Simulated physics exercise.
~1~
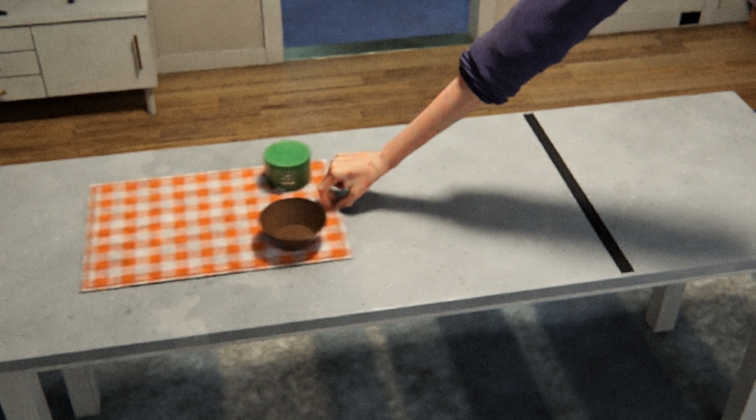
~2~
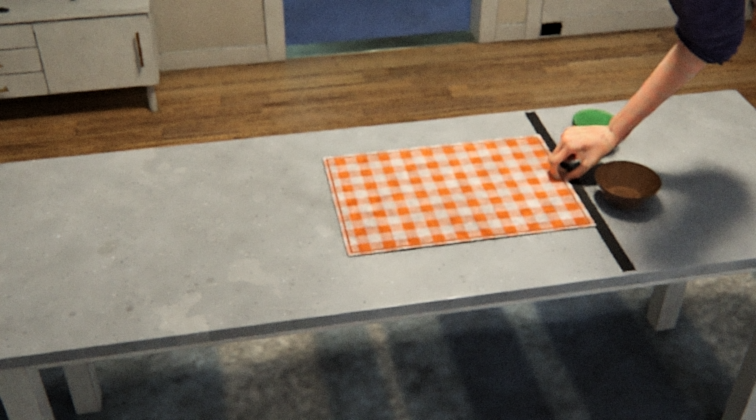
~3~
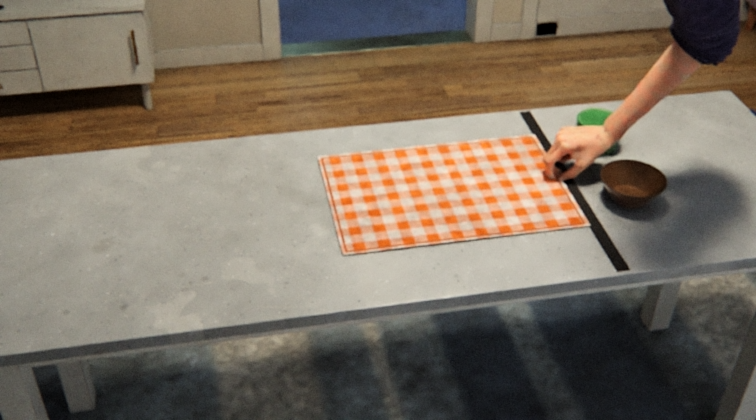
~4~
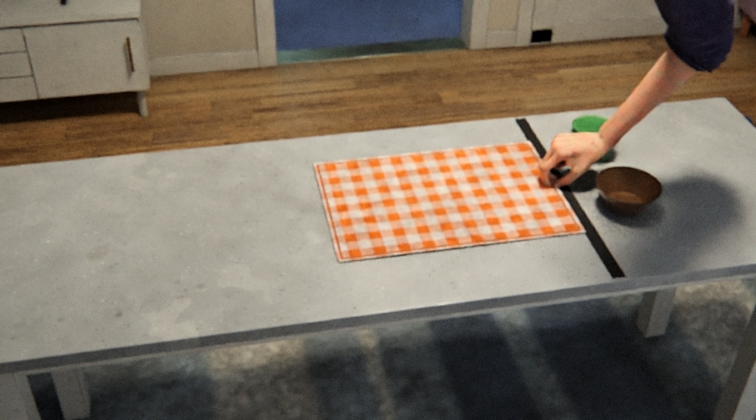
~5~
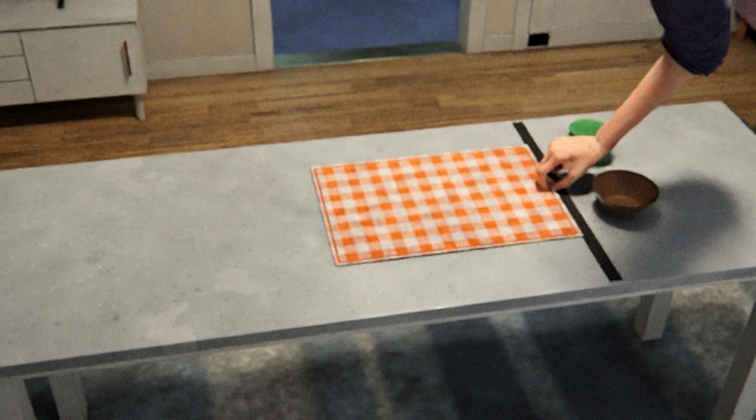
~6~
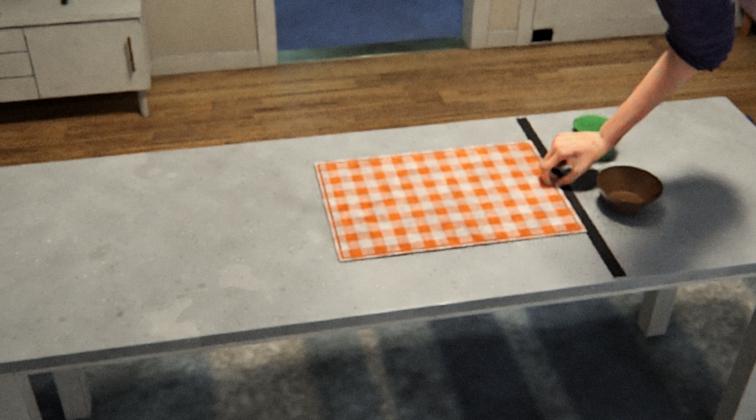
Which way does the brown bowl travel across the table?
The brown bowl moves to the right, ending up past the dark tape line.
